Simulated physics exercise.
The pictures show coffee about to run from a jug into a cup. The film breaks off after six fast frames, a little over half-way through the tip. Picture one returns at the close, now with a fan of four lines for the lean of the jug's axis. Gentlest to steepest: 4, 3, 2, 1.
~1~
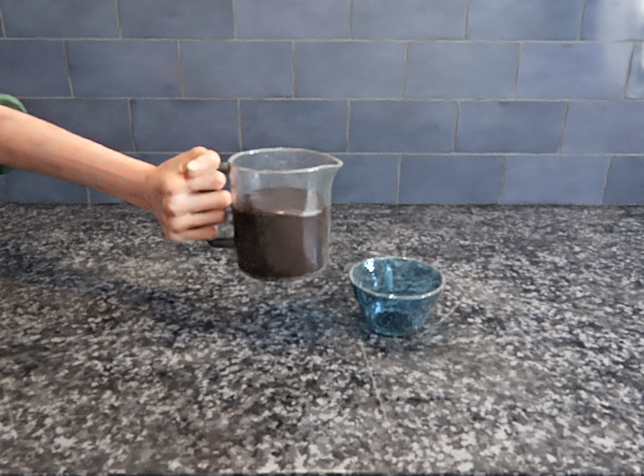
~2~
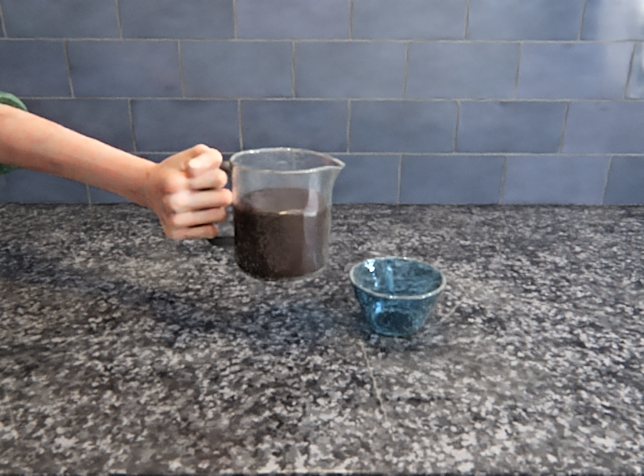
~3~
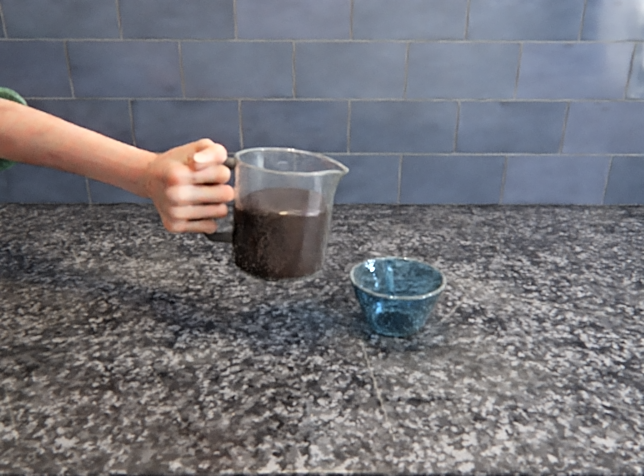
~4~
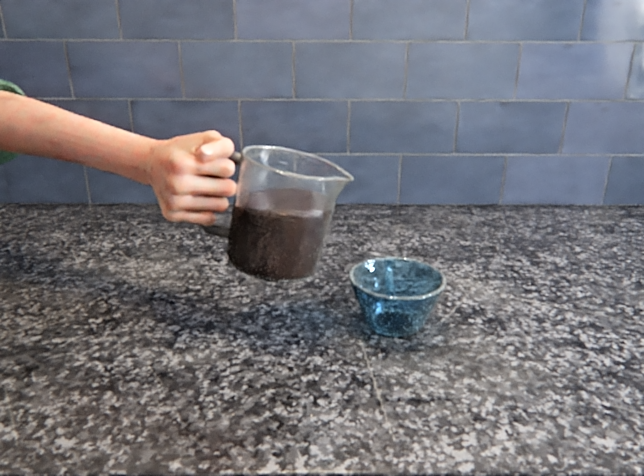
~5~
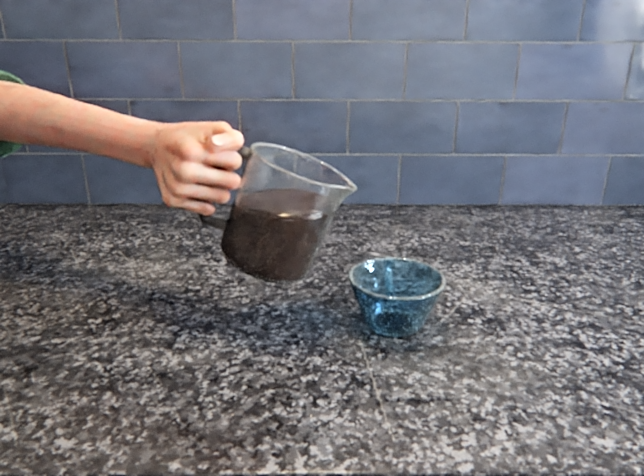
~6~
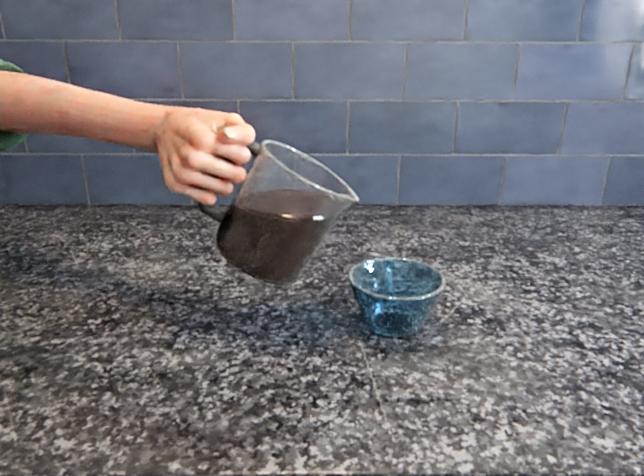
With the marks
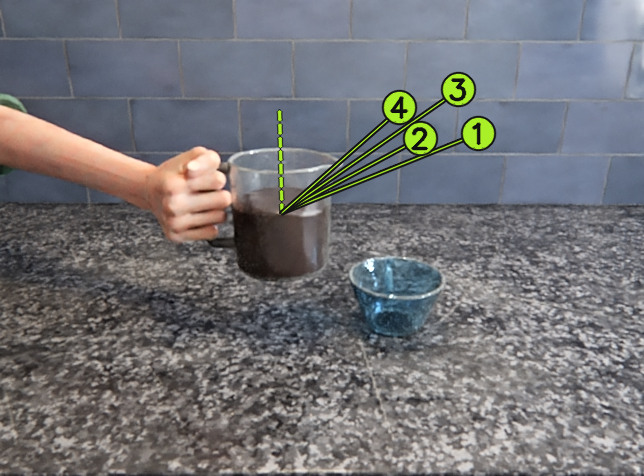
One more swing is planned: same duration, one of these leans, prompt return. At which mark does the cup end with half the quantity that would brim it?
Go for 2.
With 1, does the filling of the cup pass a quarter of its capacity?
Yes, clearly.
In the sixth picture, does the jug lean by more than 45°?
No, it does not.
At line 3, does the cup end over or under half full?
Under half.
On the marked copy, 1 at (463, 139); 2 at (405, 146); 3 at (444, 99); 4 at (387, 119).
With 1, the cup ends with about 73 % of what it can hold; 4 % of the coffee is spilt.
With 2, the cup ends with about 53 % of what it can hold.
With 3, the cup ends with about 31 % of what it can hold.
With 4, the cup ends with about 15 % of what it can hold.
